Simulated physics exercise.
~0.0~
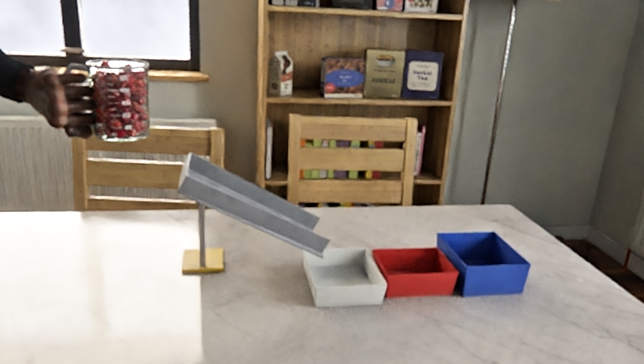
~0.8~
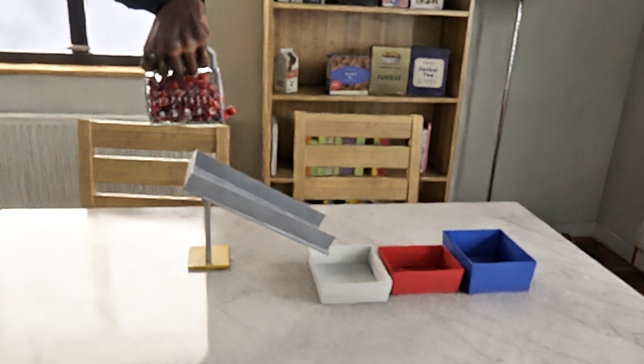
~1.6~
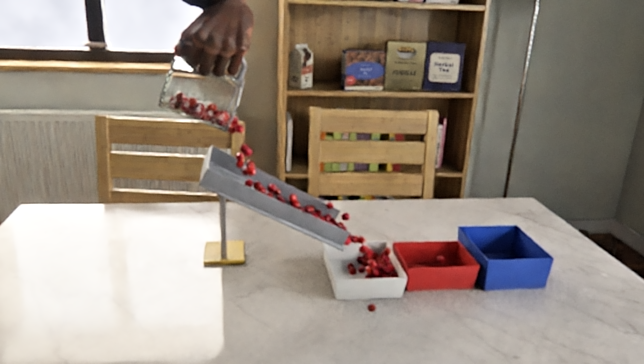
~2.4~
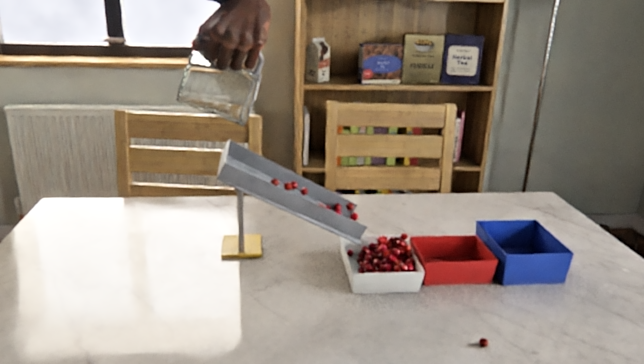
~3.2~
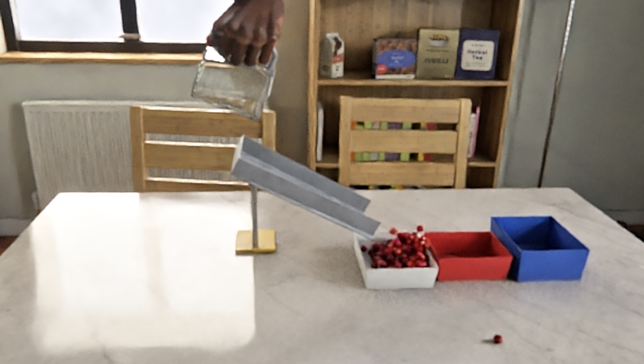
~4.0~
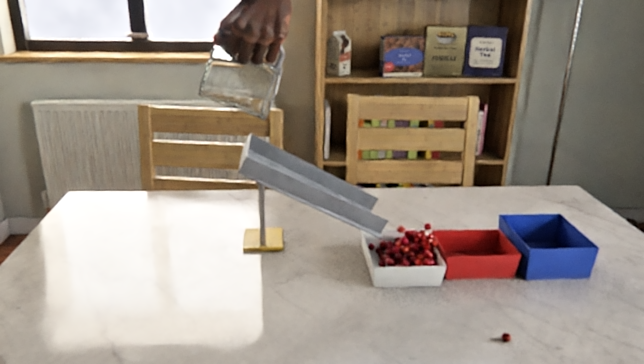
Red berries pouring from a hand-tilted clear jug, sliding down a grey chute and heaping in a white tin, one lying outside.
